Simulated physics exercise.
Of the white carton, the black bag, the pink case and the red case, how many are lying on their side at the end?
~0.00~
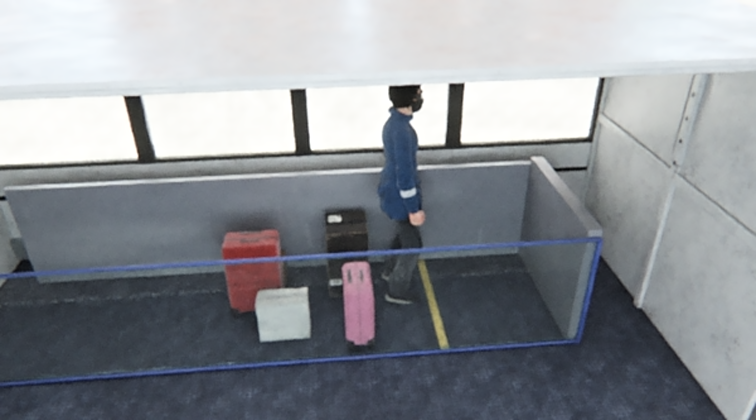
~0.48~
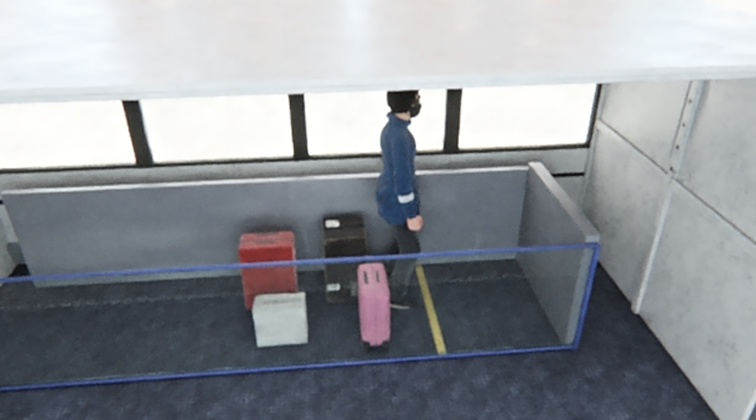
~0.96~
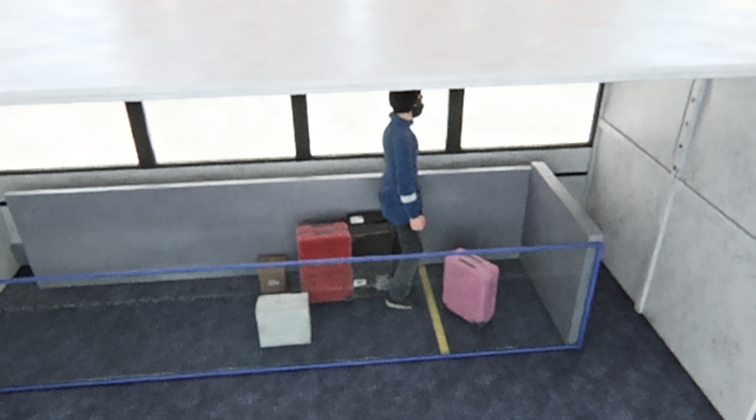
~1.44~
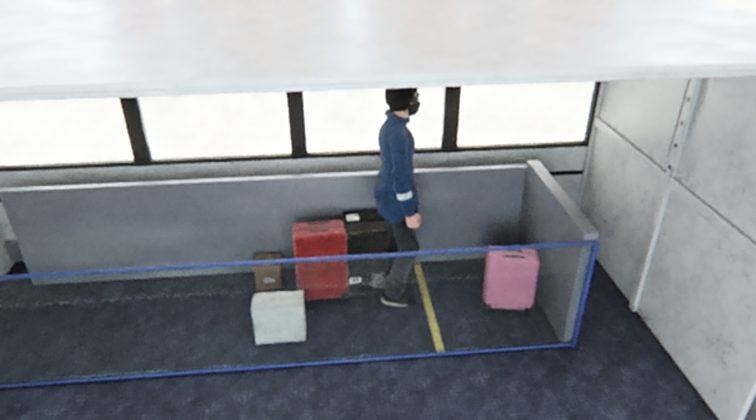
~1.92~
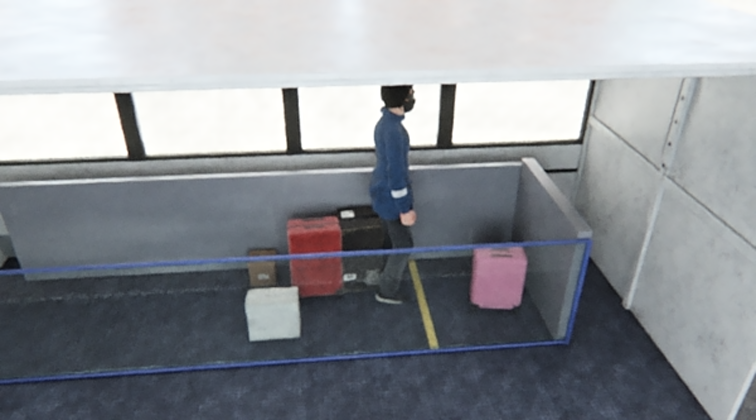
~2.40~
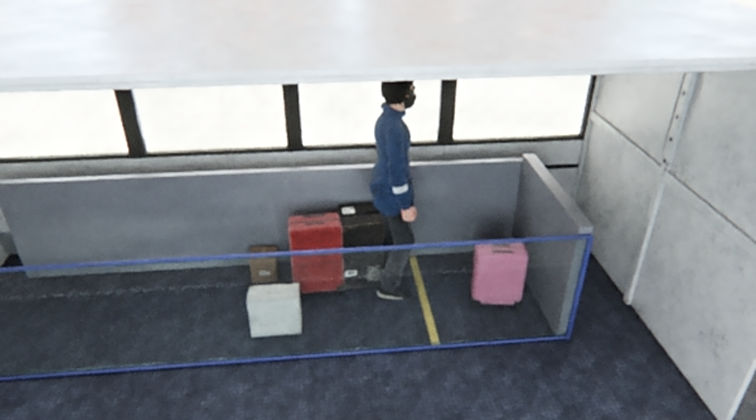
None of them are lying on their side. All four are still upright when the luggage comes to rest.
